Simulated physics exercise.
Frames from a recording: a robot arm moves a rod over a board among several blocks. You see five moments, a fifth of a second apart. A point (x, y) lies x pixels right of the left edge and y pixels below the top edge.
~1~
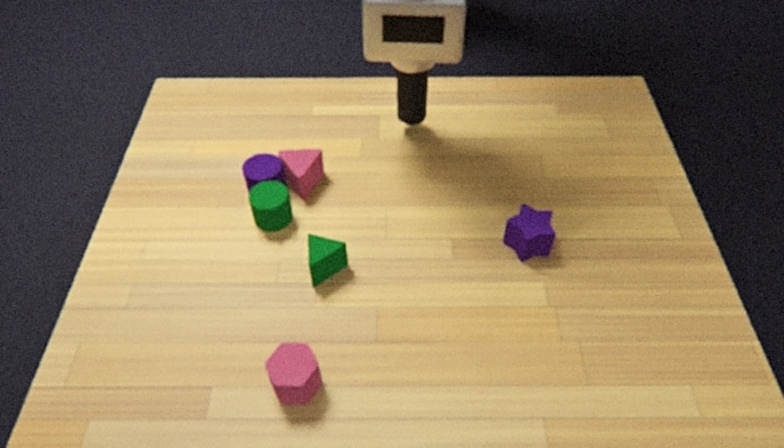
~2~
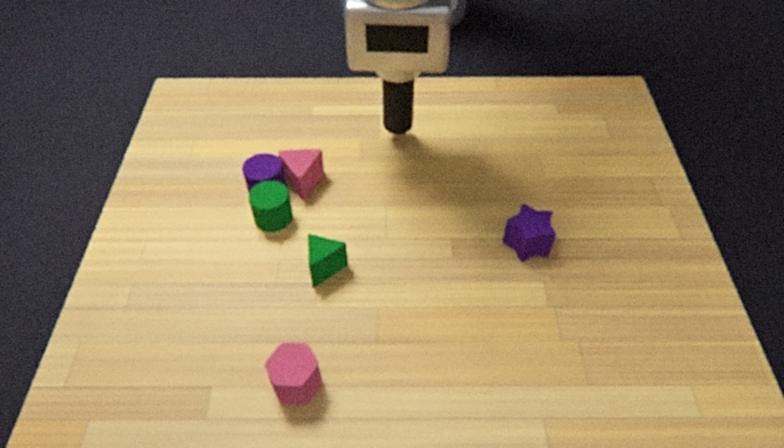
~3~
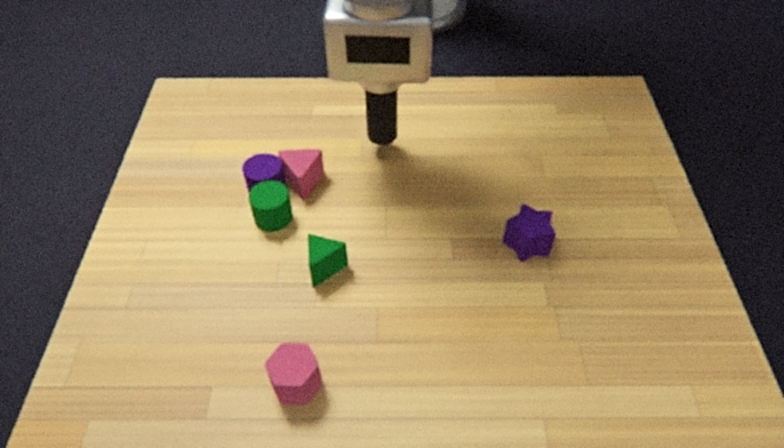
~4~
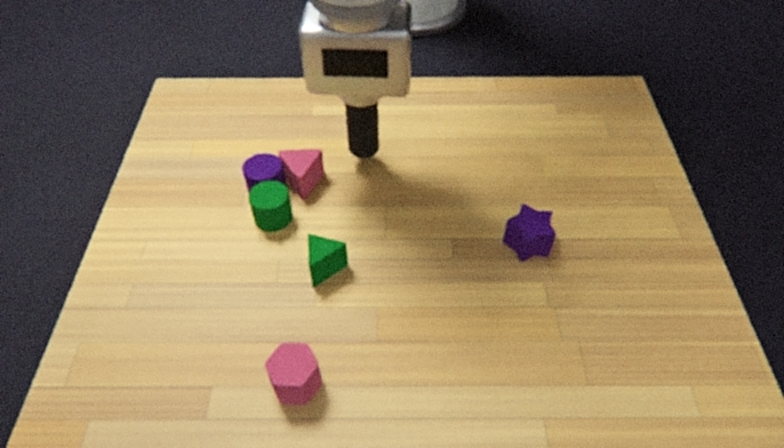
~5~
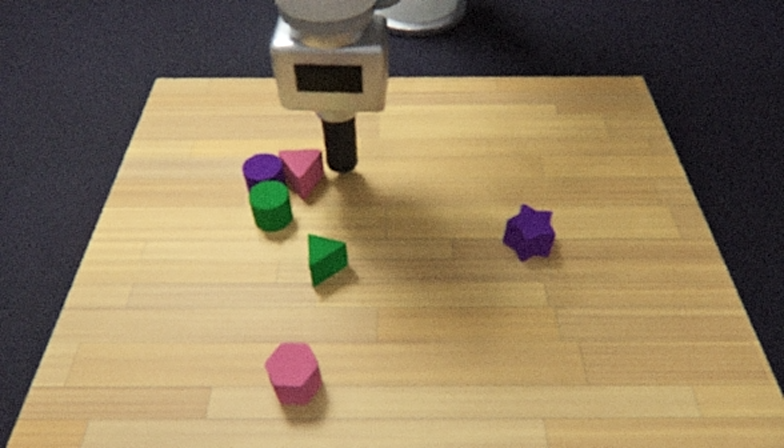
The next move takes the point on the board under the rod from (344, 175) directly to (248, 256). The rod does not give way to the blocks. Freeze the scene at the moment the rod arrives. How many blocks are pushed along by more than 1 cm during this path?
I'd say just one block gets shifted by more than about 1 cm.
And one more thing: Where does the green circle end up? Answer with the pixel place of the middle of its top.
The middle of its top is at (214, 215).
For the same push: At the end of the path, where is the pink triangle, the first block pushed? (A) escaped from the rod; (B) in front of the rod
A - escaped from the rod.
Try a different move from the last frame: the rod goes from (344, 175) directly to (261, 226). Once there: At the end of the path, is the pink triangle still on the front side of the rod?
Going by the path, no.
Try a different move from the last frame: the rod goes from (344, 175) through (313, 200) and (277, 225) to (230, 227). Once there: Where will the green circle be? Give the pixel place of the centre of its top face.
The spot you're after is about (184, 215) in the image.
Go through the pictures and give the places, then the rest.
The first picture shows tip of the rod at (412, 117), middles of tops, purple circle at (262, 165), green circle at (268, 194), pink triangle at (300, 159).
The second picture shows rod at (398, 126), nothing pushed.
The third picture shows rod at (382, 137), nothing pushed.
The fourth picture shows rod at (364, 149), nothing pushed.
The fifth picture shows rod at (343, 164), purple circle at (262, 165), green circle at (268, 194), pink triangle at (300, 159).
On the path given first. One third of the way, rod at (312, 189); pink triangle at (293, 159), turned 10° clockwise.
Two thirds of the way, rod at (279, 216); green circle at (238, 207); pink triangle at (293, 159), turned 15° clockwise.
At the end, rod at (245, 245); purple circle unmoved; green circle at (214, 215); pink triangle at (293, 159), turned 15° clockwise.
